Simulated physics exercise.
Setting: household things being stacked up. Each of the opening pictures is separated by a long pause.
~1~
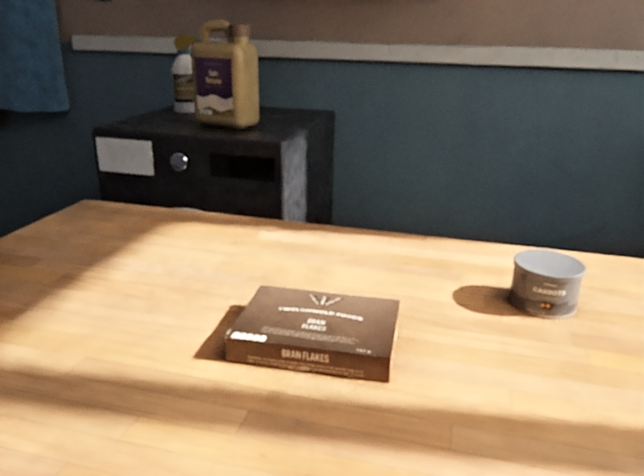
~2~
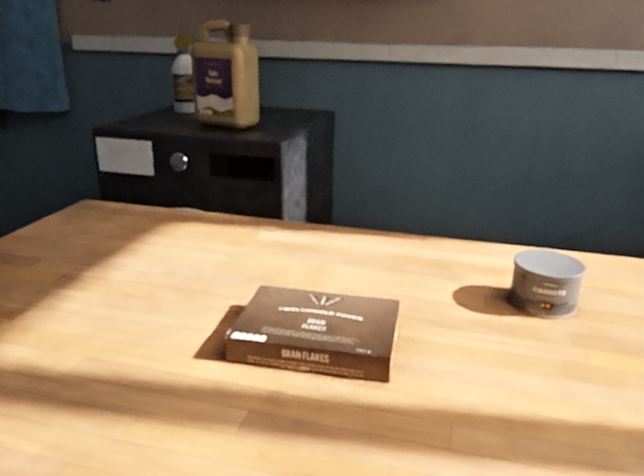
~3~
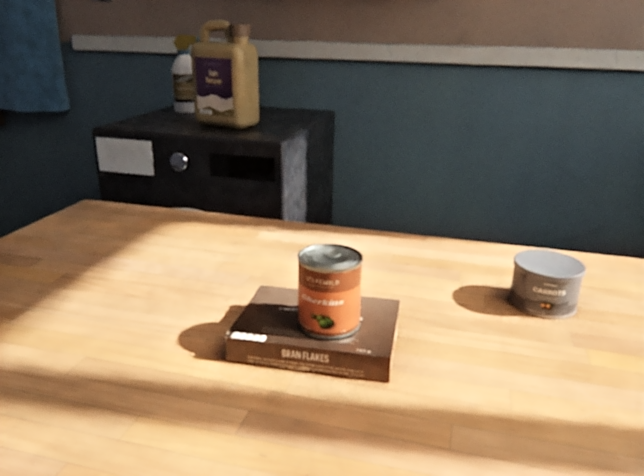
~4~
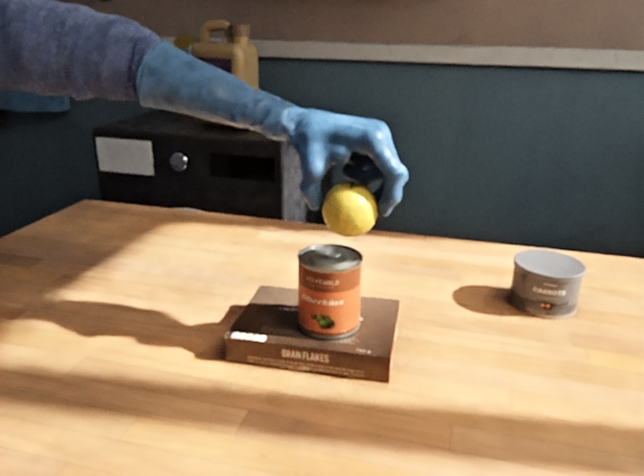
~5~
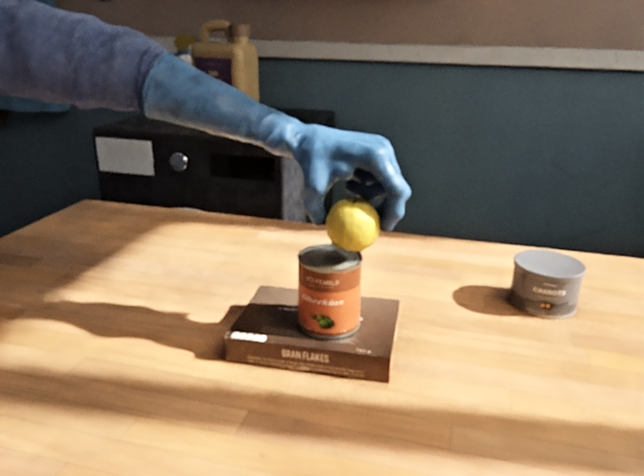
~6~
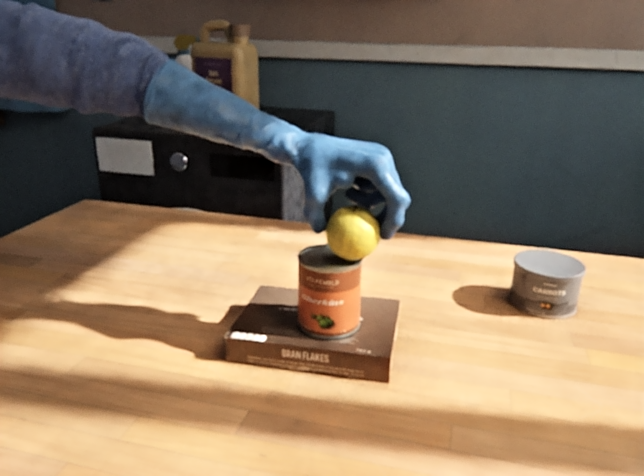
On a wooden table, an orange can appears on a brown packet, then a blue-gloved hand lowers a yellow apple onto it.
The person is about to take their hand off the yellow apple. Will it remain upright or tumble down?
The balance works.
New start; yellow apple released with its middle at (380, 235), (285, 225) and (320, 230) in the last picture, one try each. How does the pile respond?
Well, on the first go it tumbles down, on the second it tumbles down, and on the third it stays steady.
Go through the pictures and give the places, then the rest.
In the first picture, the last thing is not in view yet.
In the second picture, the last thing is not in view yet; grey tub (546, 283).
In the third picture, the last thing is not in view yet; brown packet (318, 329).
The fourth picture shows still above its spot; yellow apple (350, 209); orange pot (329, 290).
The fifth picture shows still above its spot; yellow apple (353, 225); grey tub (546, 283).
The sixth picture shows in place under the hand; yellow apple (353, 233); brown packet (318, 329).
Then, 0.70 s later than the last frame, all is still.
Then, 1.60 s later than the last frame, yellow apple resting near (354, 234).
When it is over, all 4 as before. End places, in pixels of the last picture, yellow apple near (354, 234). The pile keeps its balance.
